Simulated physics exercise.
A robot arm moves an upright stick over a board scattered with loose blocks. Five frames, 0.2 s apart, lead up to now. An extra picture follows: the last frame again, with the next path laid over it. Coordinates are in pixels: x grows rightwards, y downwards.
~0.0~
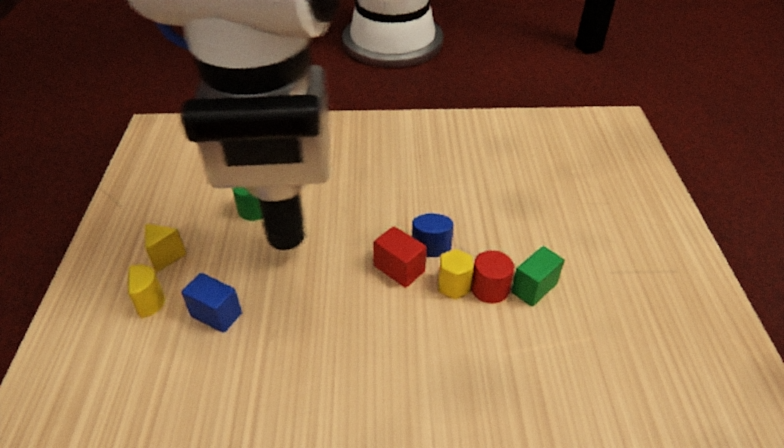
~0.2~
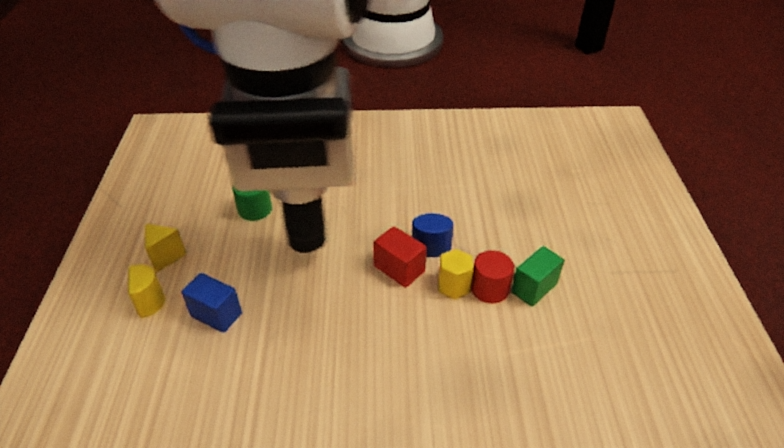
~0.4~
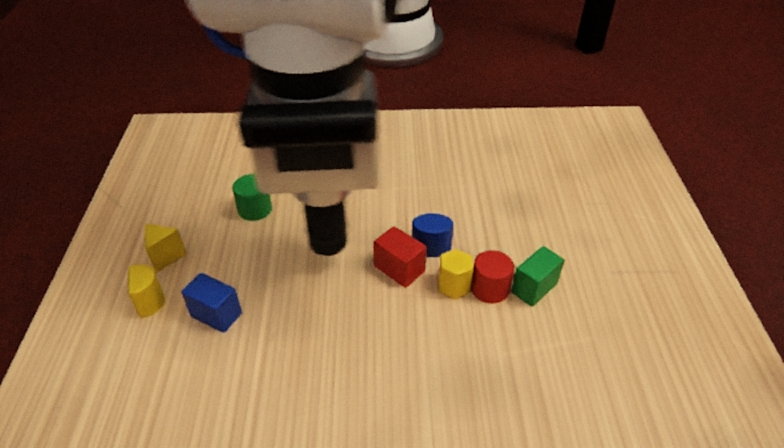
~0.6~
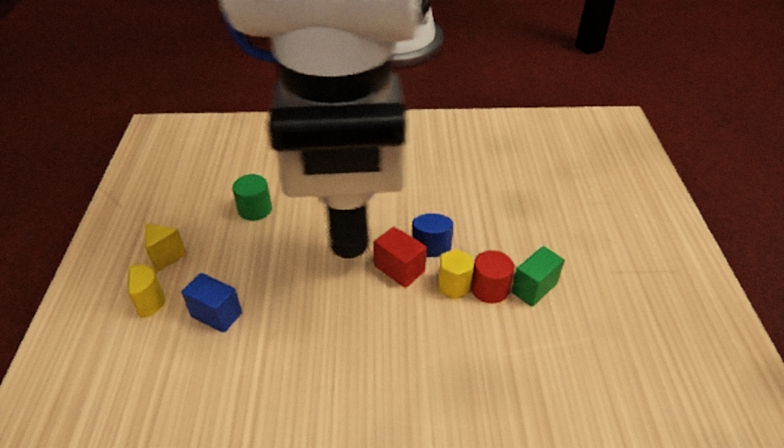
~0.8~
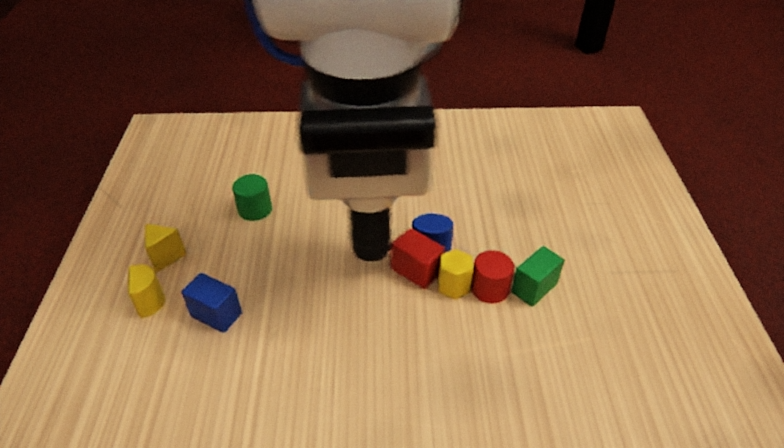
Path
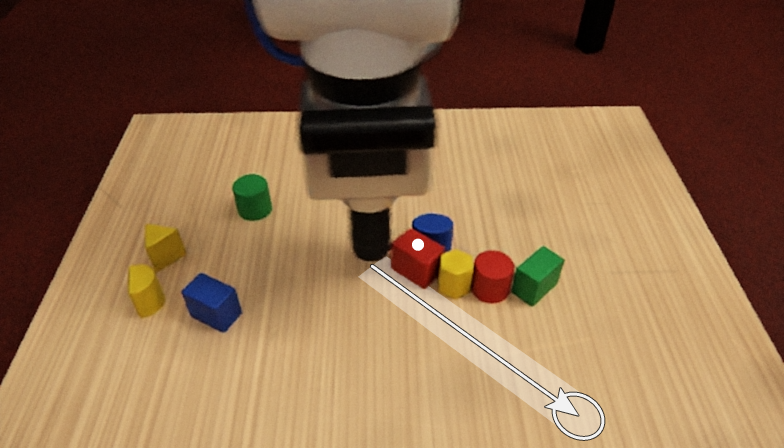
A robot arm holding an upright black stick glides rightward across a wooden board scattered with colored blocks, passing in front of the green cylinder's right side. The stick reaches the red block and pushes it a short way right, against the yellow block, while the other blocks stay in place.
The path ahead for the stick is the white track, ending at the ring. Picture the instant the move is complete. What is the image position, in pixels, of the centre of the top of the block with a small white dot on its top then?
Located at (465, 262).
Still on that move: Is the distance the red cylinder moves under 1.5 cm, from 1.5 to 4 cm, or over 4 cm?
The best fit is 1.5 to 4 cm.
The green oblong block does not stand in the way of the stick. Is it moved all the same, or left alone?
Somewhere new.
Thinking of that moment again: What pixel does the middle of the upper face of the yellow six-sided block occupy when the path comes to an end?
Around pixel (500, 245).
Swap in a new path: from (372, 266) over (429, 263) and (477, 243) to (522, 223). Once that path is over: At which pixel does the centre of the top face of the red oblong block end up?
The centre of its top face lies at (521, 234).
Path on the board, from (372, 266) to (578, 416); the dot is on the red oblong block.
What follows on the original path. One third of the way, stick at (433, 292); red oblong block at (463, 260), turned 90° anticlockwise; yellow six-sided block at (500, 246), turned 25° anticlockwise; red cylinder at (527, 267); green oblong block at (562, 268), turned 55° anticlockwise.
Two thirds of the way, stick at (504, 342); red oblong block at (465, 262), turned 95° anticlockwise; yellow six-sided block at (500, 245), turned 25° anticlockwise; red cylinder at (527, 267); green oblong block at (562, 268), turned 55° anticlockwise.
At the end, stick at (586, 399); red oblong block at (465, 262), turned 95° anticlockwise; yellow six-sided block at (500, 245), turned 25° anticlockwise; red cylinder at (527, 267); green oblong block at (562, 268), turned 55° anticlockwise.
